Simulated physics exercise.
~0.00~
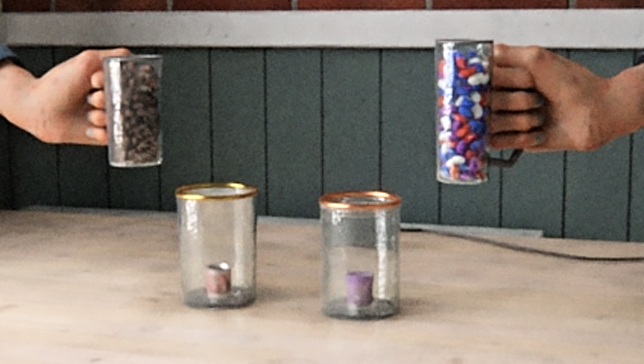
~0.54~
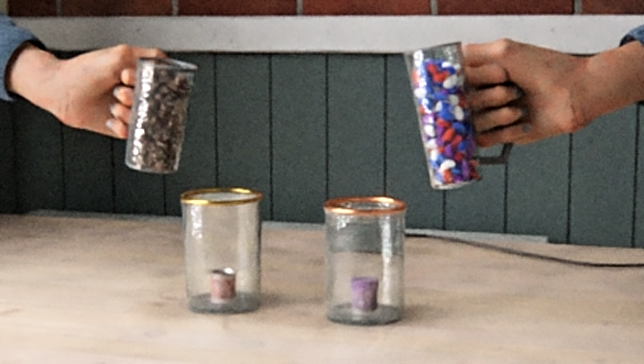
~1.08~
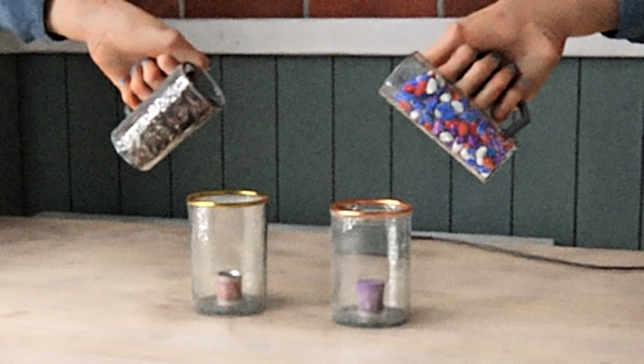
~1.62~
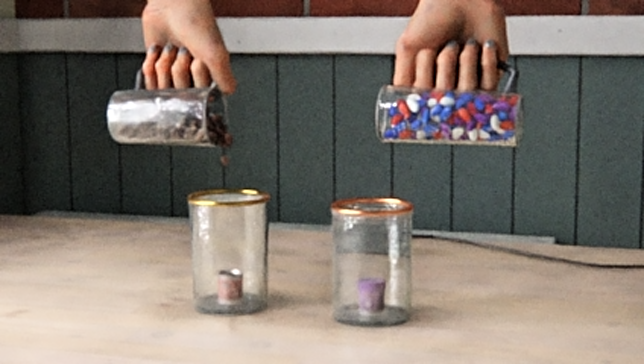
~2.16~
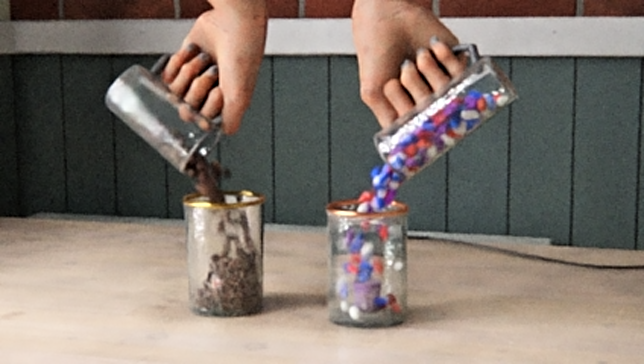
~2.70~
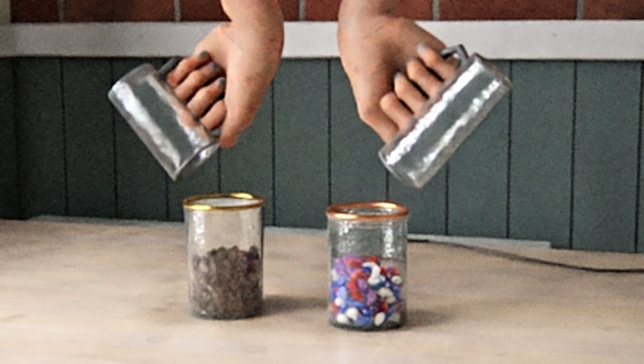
On a pale wooden tabletop before dark green panelling, seen from the front by a slightly swaying camera, stand two clear glasses, the left with a gold rim and the right with a copper one. A small brownish object sits in the left glass and a purple one in the right. Above, two hands hold clear cups, one of dark brown bits, the other of red, white and blue pieces. The hands tip the cups, and the brown bits start falling first. Both loads then pour down, leaving the cups empty, the glasses about half full and both objects buried.
